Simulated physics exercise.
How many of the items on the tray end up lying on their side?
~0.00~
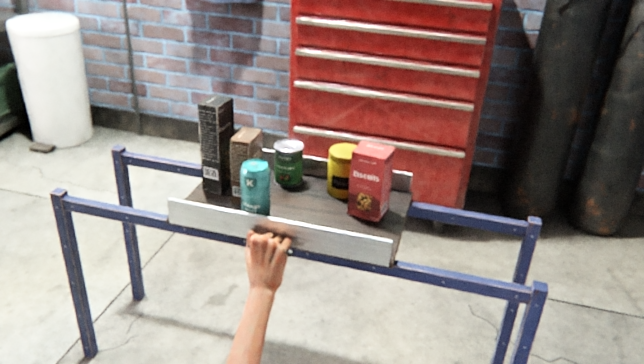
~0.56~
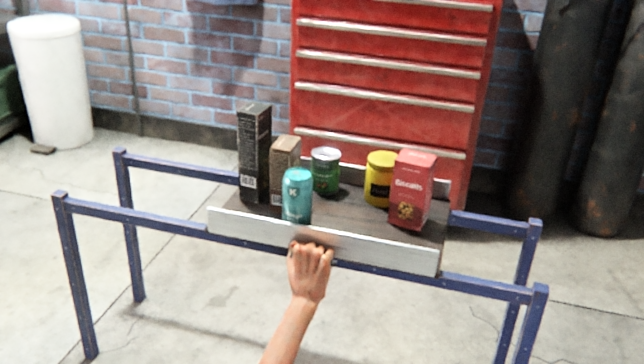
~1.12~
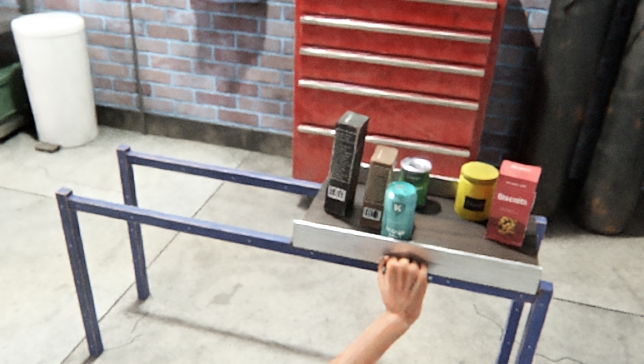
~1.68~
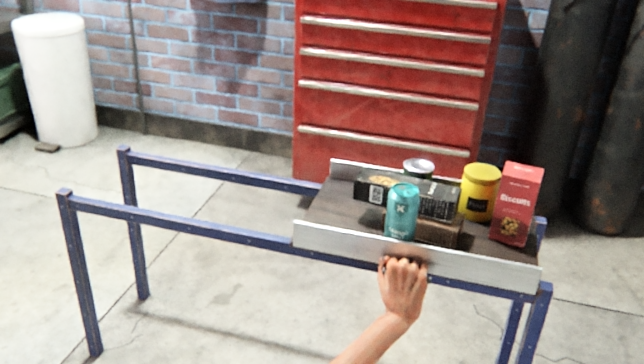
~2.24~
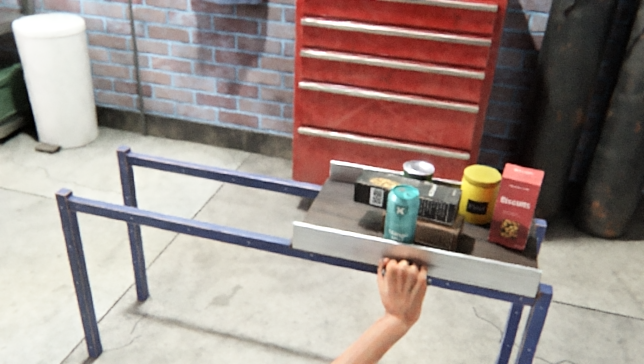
Two of them end up on their side, the black carton and the brown packet.
